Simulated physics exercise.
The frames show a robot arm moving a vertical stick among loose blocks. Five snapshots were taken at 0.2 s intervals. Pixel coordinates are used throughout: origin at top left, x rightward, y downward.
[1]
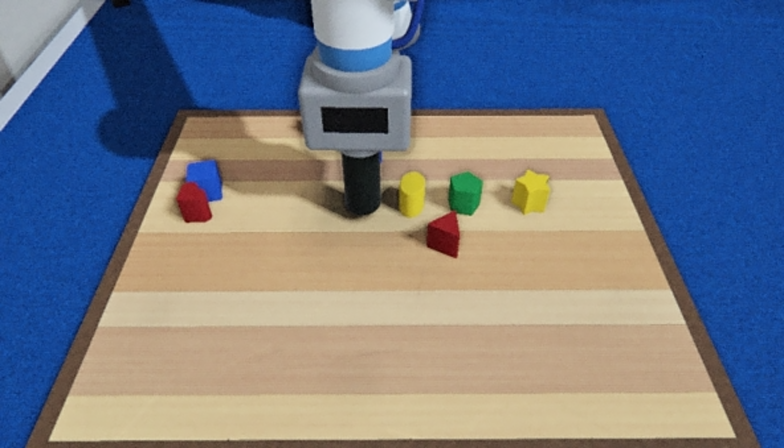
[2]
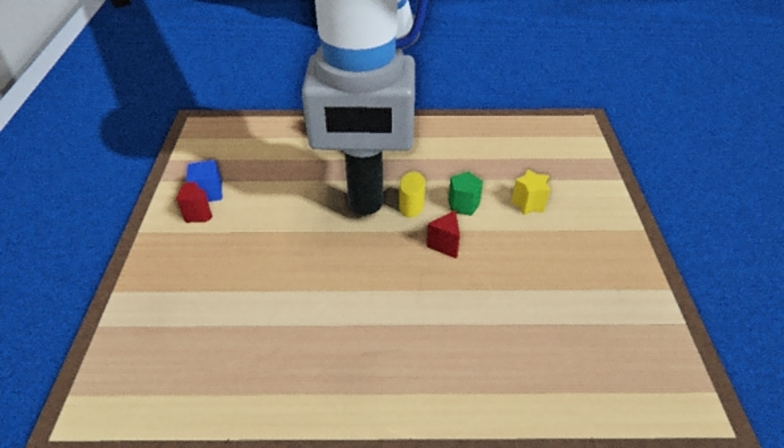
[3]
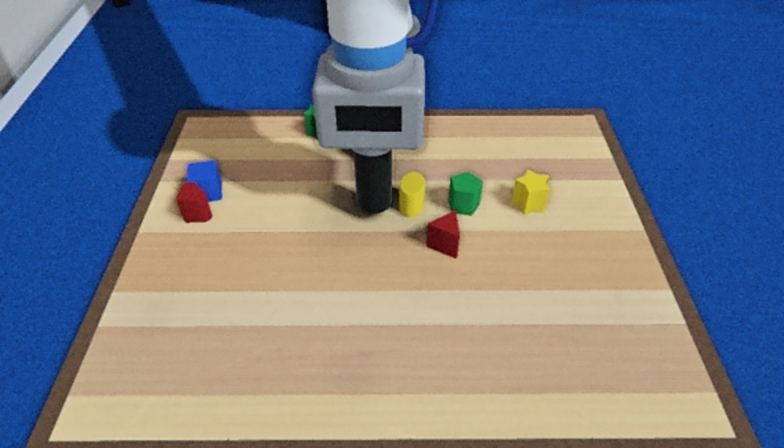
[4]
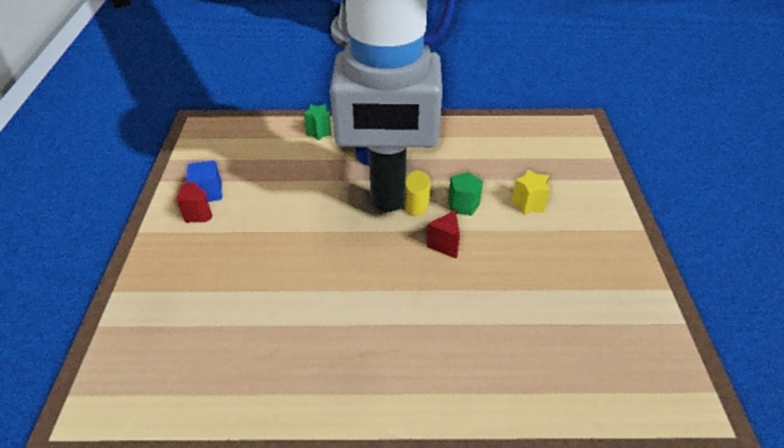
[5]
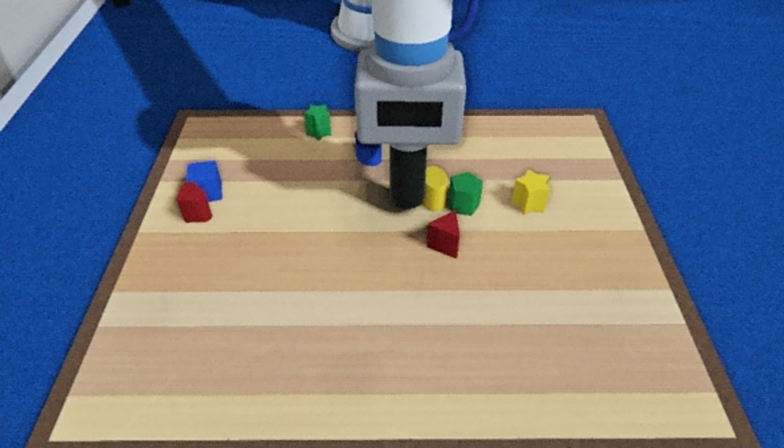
On a striped wooden board, a robot arm's black stick pushes a yellow block right.
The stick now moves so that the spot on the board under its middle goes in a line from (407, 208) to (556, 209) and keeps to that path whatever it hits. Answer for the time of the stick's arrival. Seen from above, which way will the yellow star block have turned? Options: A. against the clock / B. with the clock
B (with the clock)
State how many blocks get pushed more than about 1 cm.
Put simply, three or more blocks are moved more than 1 cm.
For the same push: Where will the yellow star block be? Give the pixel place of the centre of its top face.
I'd say the yellow star block ends with its top centre at (587, 177).
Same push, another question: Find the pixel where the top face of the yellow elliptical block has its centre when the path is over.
My estimate: (467, 166).
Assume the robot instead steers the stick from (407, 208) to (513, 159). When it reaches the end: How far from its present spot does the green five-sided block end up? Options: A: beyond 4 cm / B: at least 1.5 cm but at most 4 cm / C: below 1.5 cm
B - at least 1.5 cm but at most 4 cm.
What follows on the original path. One third of the way, stick at (458, 199); yellow elliptical block at (465, 167), turned 70° anticlockwise; green five-sided block at (492, 180), turned 40° clockwise.
Two thirds of the way, stick at (508, 199); yellow elliptical block at (467, 166), turned 75° anticlockwise; green five-sided block at (535, 171); yellow star block at (564, 178), turned 55° clockwise.
At the end, stick at (559, 199); yellow elliptical block at (467, 166), turned 75° anticlockwise; red triangular piece not moved; green five-sided block at (551, 164), turned 75° anticlockwise; yellow star block at (587, 177), turned 75° clockwise.
